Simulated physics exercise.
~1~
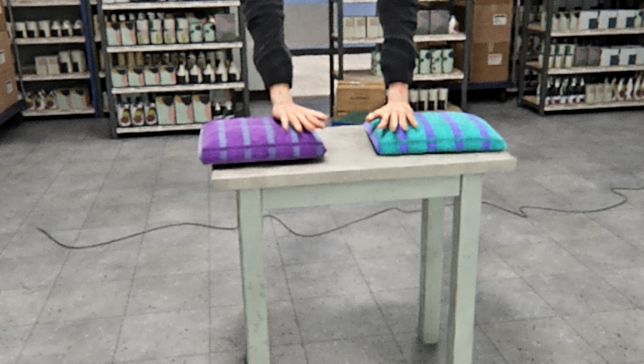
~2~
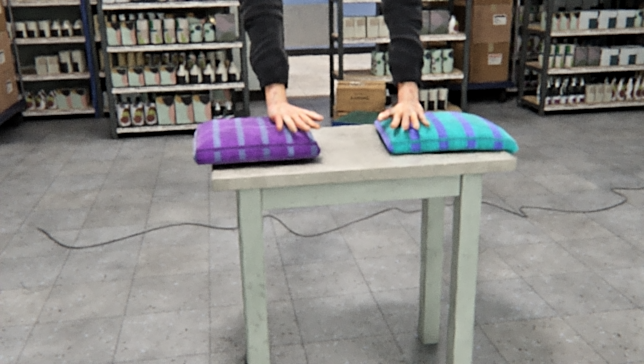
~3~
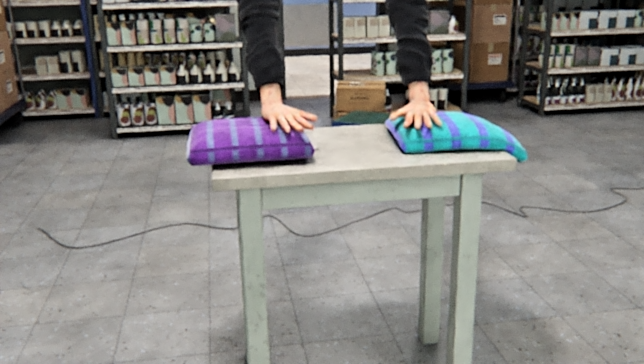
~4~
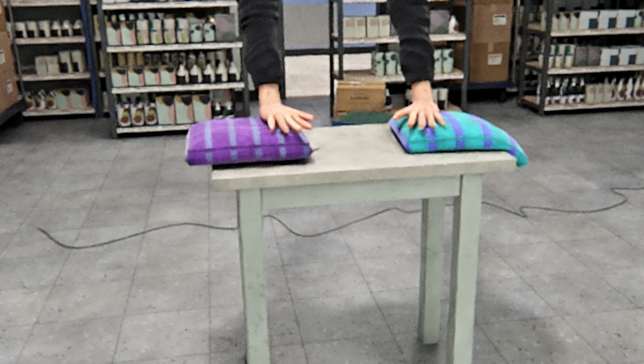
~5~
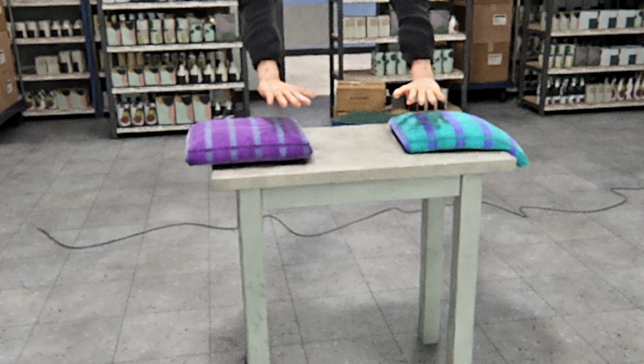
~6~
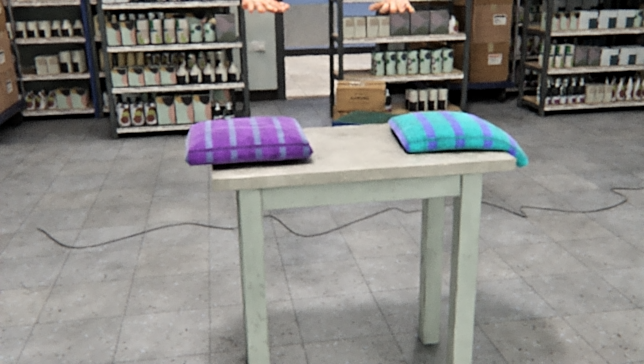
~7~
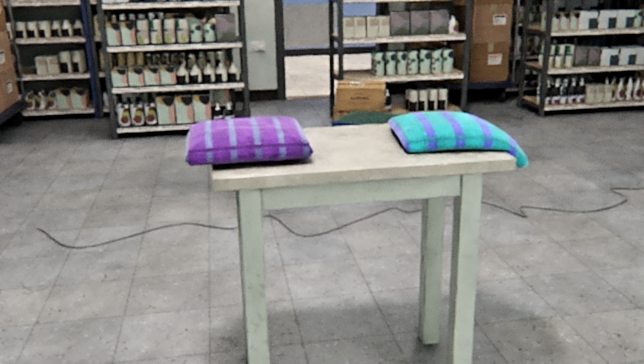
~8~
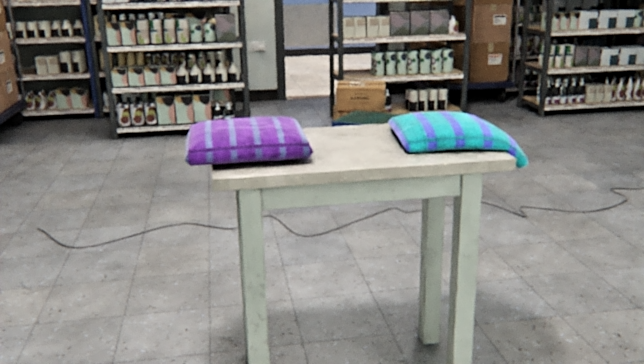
Two hands sliding a purple cushion left and a turquoise folded blanket right on a table, then withdrawing, leaving both resting there.
